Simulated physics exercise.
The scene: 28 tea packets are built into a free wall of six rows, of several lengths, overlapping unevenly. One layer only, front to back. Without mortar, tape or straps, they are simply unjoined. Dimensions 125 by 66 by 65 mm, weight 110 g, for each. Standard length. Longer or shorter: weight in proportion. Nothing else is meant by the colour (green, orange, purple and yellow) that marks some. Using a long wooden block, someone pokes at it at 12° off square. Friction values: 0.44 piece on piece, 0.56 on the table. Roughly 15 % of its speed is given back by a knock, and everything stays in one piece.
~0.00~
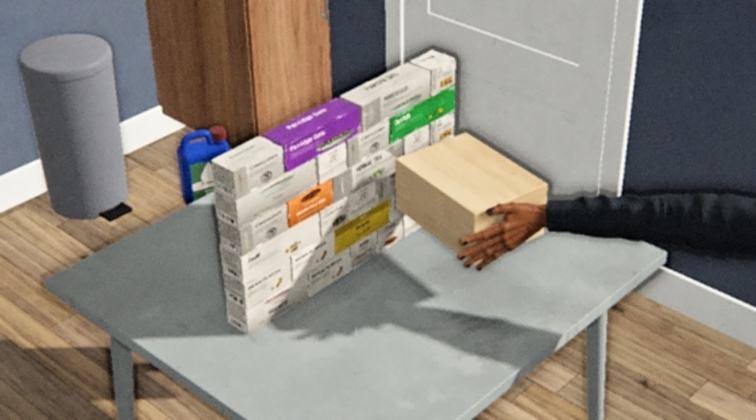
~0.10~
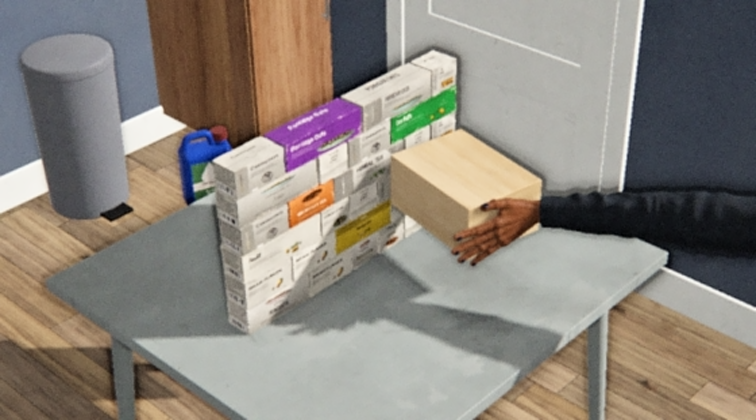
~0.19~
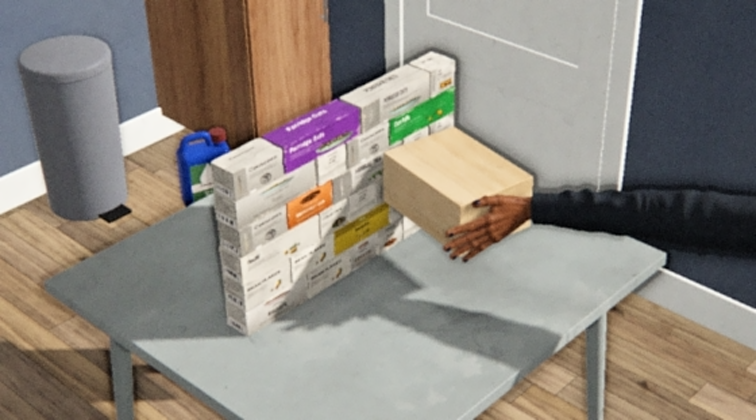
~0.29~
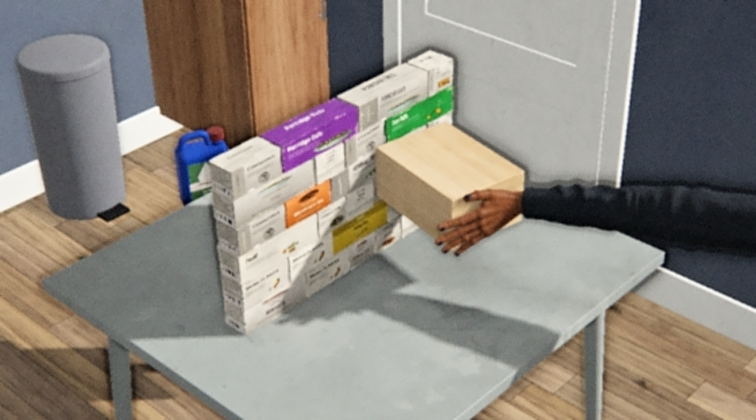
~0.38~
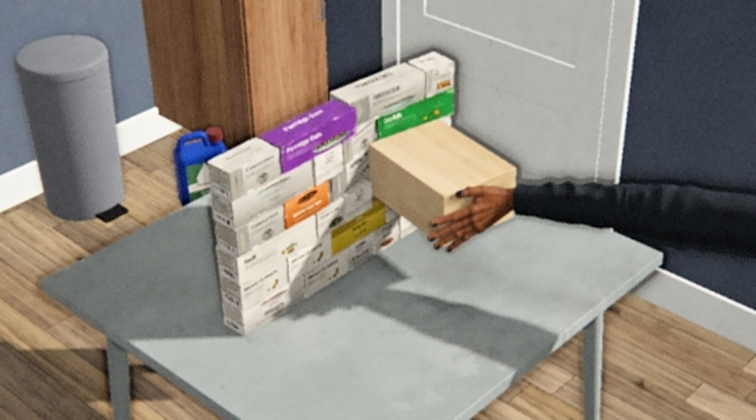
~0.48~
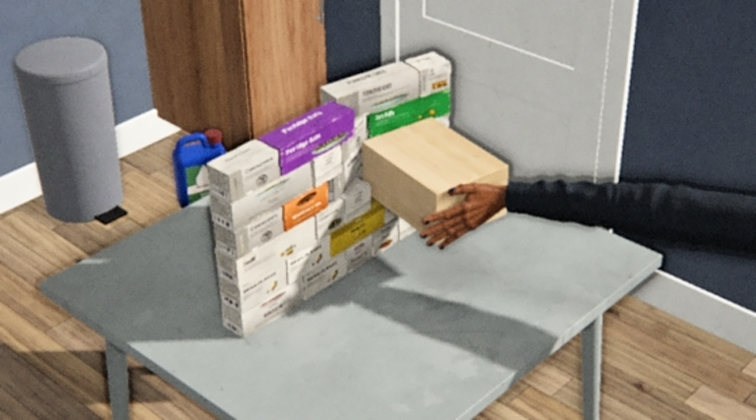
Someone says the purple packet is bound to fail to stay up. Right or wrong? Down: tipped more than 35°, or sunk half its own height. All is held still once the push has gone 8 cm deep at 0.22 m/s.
Right, it ends up down.
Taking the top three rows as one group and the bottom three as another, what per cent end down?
Of the top ones 70 percent, of the bottom ones 10 percent.
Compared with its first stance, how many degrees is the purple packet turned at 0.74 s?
Its tilt comes to about 20° at that moment.
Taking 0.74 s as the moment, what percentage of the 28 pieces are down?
It's 0 percent at that point.
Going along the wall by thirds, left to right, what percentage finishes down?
I'd put it at 0 % left, 40 % middle and 70 % right.
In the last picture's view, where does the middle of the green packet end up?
Resting position, last image: About (303, 165).
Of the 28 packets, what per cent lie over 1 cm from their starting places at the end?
It is 45 per cent.
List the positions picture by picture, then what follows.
In the first frame (pixels give the middle of a visible side), block in hand (402, 184) 55 mm short of touching; purple packet (324, 140); yellow packet (364, 226); green packet (424, 114); none has stirred.
Block in hand (397, 180) 34 mm short of touching; purple packet (325, 140), in the second frame.
Block in hand (390, 177) 13 mm short of touching; purple packet (324, 142), in the third frame.
Block in hand (382, 172) 8 mm in; purple packet (322, 141); movement in 2 of them, in the fourth frame.
Block in hand (375, 168) 29 mm in; purple packet (321, 142); green packet (417, 115) 8 mm from its place; movement in 6 of them, in the fifth frame.
Block in hand (368, 166) 51 mm in; purple packet (320, 143); green packet (411, 114) 26 mm from its place; orange packet (307, 207); movement in 9 of them, in the sixth frame.
After 0.74 s, none of the 28 packets down, 14 disturbed; purple packet 18° from how it stood; green packet 22° from how it stood.
After 0.96 s, 11 of the 28 packets down; purple packet 50° from how it stood, 7 cm lower; green packet on its side.
In the end (1.8 s), 11 of the 28 packets down; purple packet 32 cm lower; green packet on its side; orange packet unmoved. From the last view, middles, purple packet near (129, 284), green packet near (304, 165).
